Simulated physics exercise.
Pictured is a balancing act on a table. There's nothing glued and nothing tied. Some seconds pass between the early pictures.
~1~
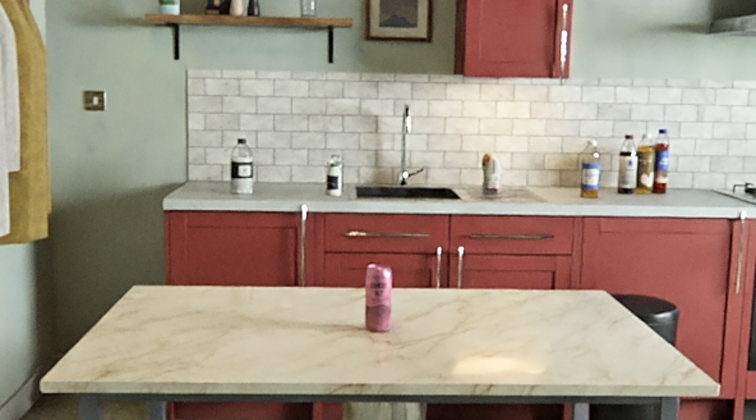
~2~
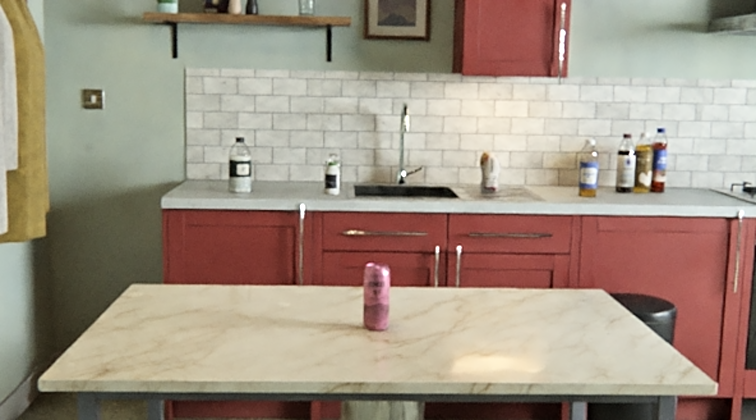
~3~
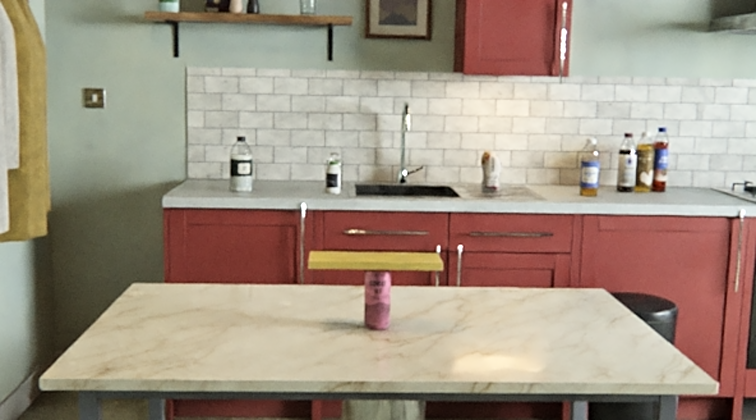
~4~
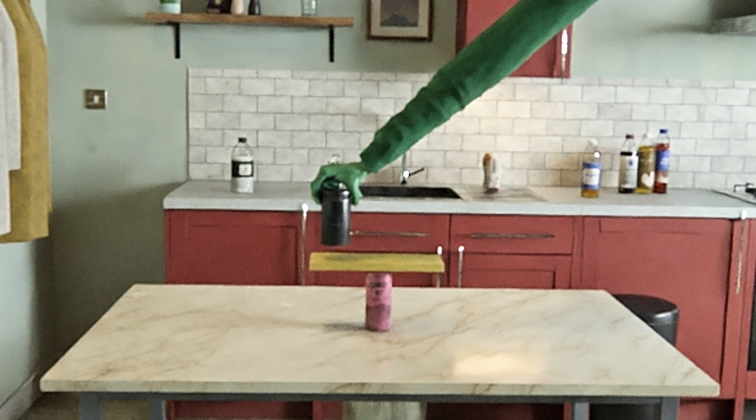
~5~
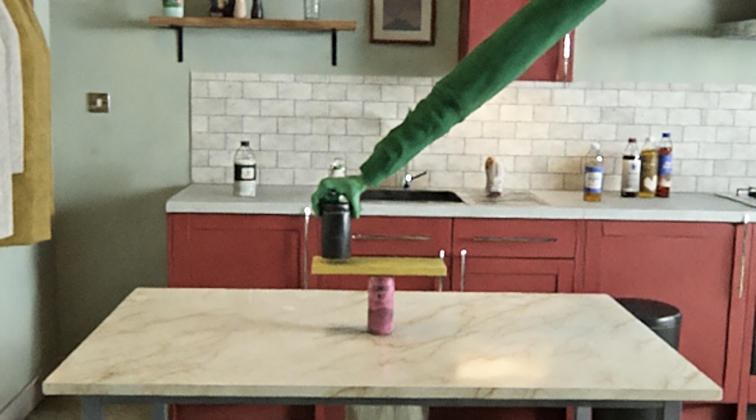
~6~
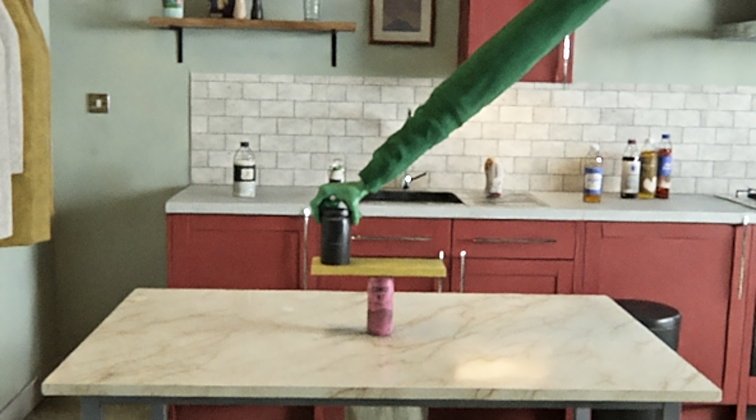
A pink can stands upright near the middle of a pale marble-topped table, seen from the front in a kitchen with red cabinets, white tiles, bottles along the counter and a yellow coat at left. A yellow board then appears lying flat across the can. A green-sleeved, green-gloved arm reaches in from the upper right and lowers a black jar onto the board's left end, still gripping it, while the view shifts very slightly.
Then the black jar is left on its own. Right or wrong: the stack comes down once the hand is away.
Right, it comes down.
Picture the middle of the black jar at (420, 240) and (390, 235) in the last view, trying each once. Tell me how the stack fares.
Try one: The stack collapses; try two: The stack remains standing.
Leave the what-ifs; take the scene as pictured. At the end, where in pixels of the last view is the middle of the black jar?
Roughly pixel (289, 321) in the last picture.
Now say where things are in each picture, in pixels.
The last thing is not in view yet, in the first picture.
The last thing is not in view yet, in the second picture.
The last thing is not in view yet; yellow board (375, 261), in the third picture.
On its way; black jar (336, 217); yellow board (376, 262), in the fourth picture.
On its way; black jar (336, 230); yellow board (378, 266), in the fifth picture.
Set down, still held; black jar (336, 236); yellow board (378, 267), in the sixth picture.
Then, 0.50 s past the last view, black jar now fallen; yellow board rocked 72° from its first pose.
Then, 1.00 s past the last view, yellow board now fallen; pink can rocked 39° from its first pose.
Finally, fallen, yellow board, black jar and pink can. Final places as the last picture's camera would see them, black jar near (289, 321). The stack gives way.
